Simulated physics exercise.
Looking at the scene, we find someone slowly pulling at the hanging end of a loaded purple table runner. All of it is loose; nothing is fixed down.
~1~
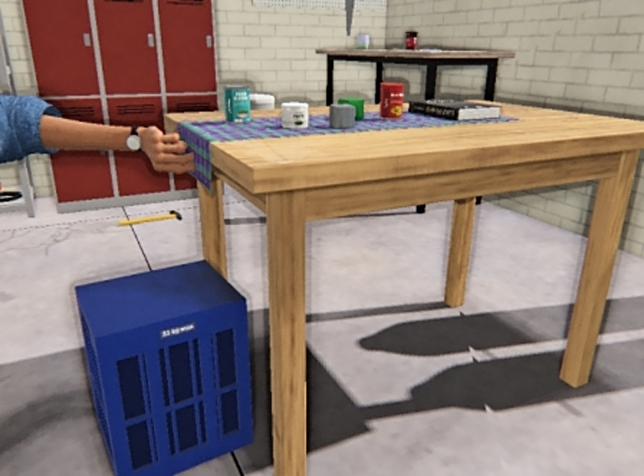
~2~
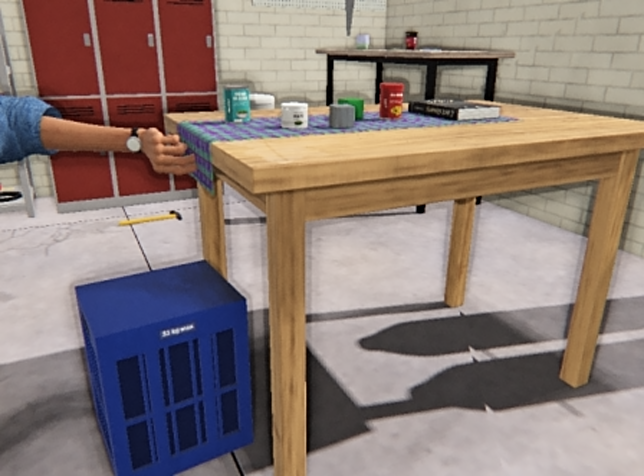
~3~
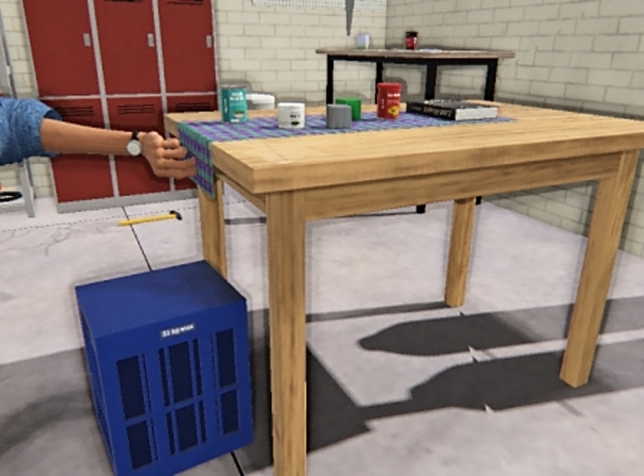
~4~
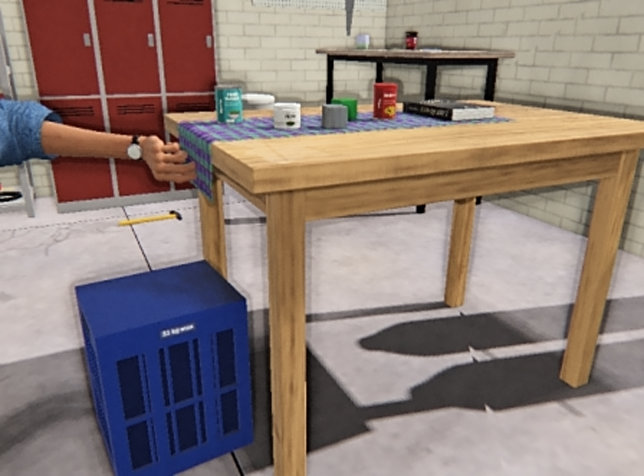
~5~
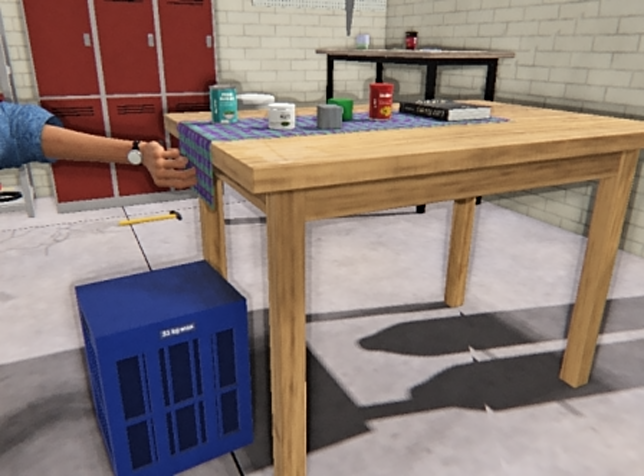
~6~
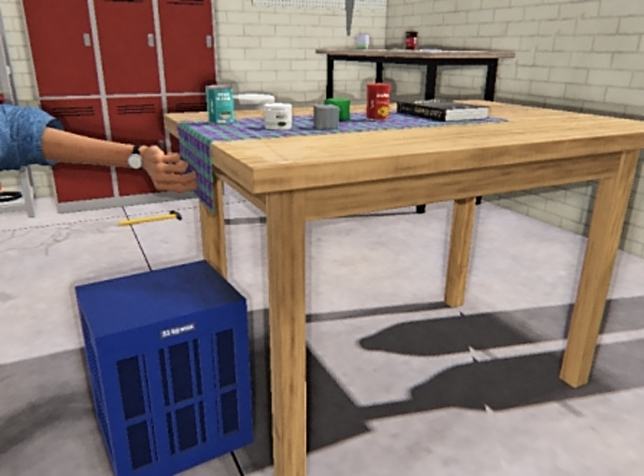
A hand slowly tugging the hanging end of a purple table runner, the cans, cubes and white pot shifting slightly left with it.
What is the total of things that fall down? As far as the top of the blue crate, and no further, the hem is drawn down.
The total comes to two.
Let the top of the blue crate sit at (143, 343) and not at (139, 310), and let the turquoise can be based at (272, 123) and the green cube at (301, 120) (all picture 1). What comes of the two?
As for the turquoise can, it leaves the top; as for the green cube, it leaves the top.
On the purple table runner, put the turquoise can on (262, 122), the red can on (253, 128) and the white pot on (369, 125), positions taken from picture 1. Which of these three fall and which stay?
Watch the turquoise can go down, the red can go down and the white pot hang on.
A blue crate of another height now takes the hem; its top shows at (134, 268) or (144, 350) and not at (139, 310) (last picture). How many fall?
Counts: 1 / 3.
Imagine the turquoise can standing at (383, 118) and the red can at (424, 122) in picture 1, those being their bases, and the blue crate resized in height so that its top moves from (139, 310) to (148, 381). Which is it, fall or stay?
Turquoise can stays, red can stays.
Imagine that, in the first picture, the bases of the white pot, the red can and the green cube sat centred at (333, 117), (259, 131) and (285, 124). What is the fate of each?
Outcome: White pot stays, red can falls away, green cube falls away.
A little later, hem near (198, 237); turquoise can gone.
Next, hem on the crate; turquoise can and white pot gone.
When it is over, hem on the crate; turquoise can and white pot gone. The workbench loses two.
